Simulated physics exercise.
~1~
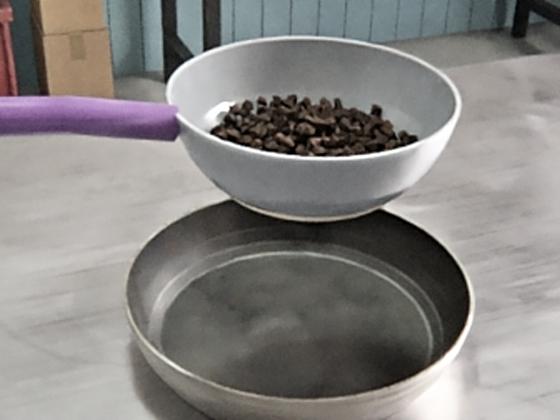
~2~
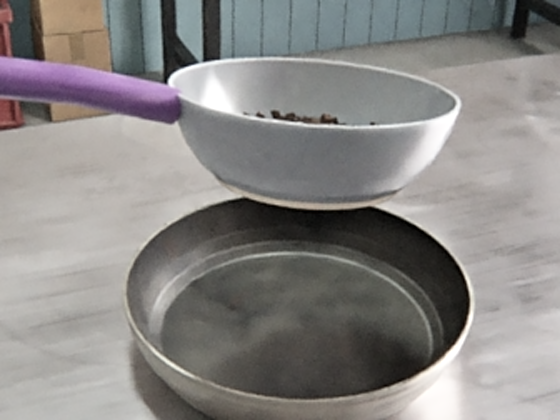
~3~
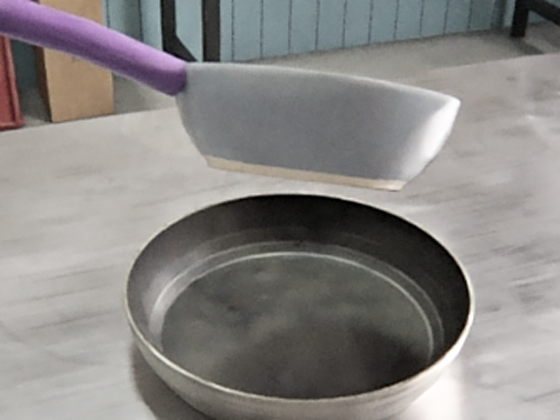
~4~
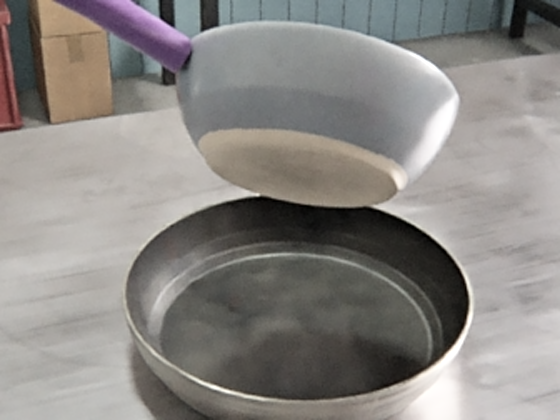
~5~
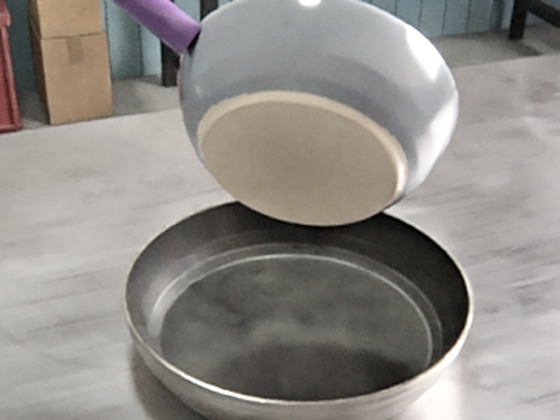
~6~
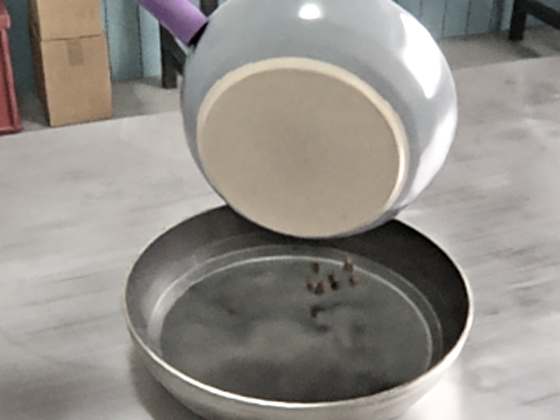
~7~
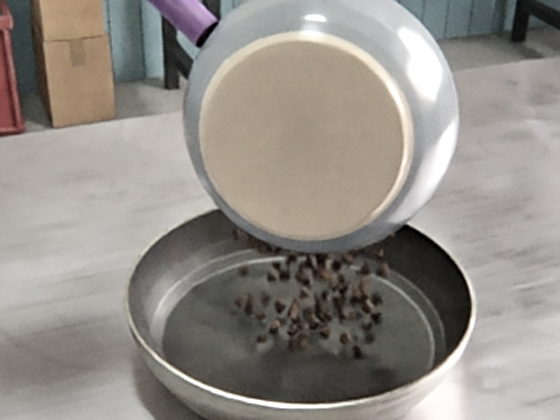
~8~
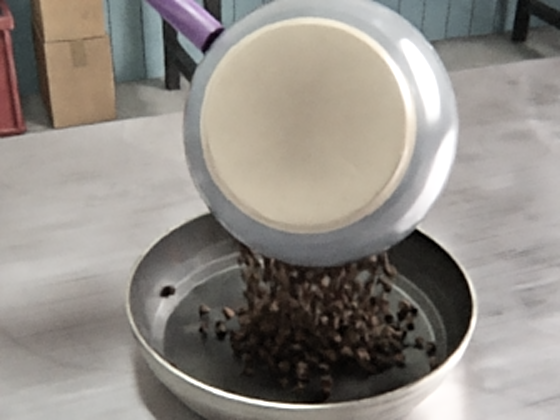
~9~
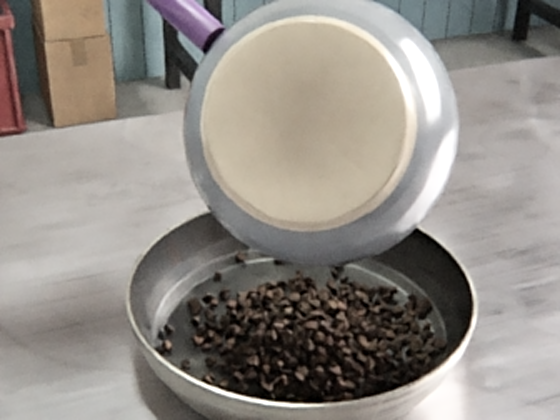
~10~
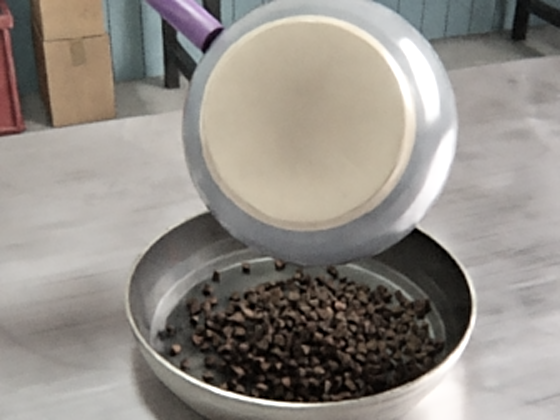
A wide, dark metal pan sits on a grey tabletop, seen from slightly above by a gently swaying camera, with cardboard boxes and a blue panelled wall behind. Above it hangs a pale grey pan with a purple handle reaching in from the left, holding small dark brown crumbs. The upper pan tips steadily away, hiding its contents and showing its cream-coloured base. A few crumbs drop first, then a thick shower pours into the pan below. At the end the crumbs lie in a loose heap there, while the emptied pan stays tipped over above them.
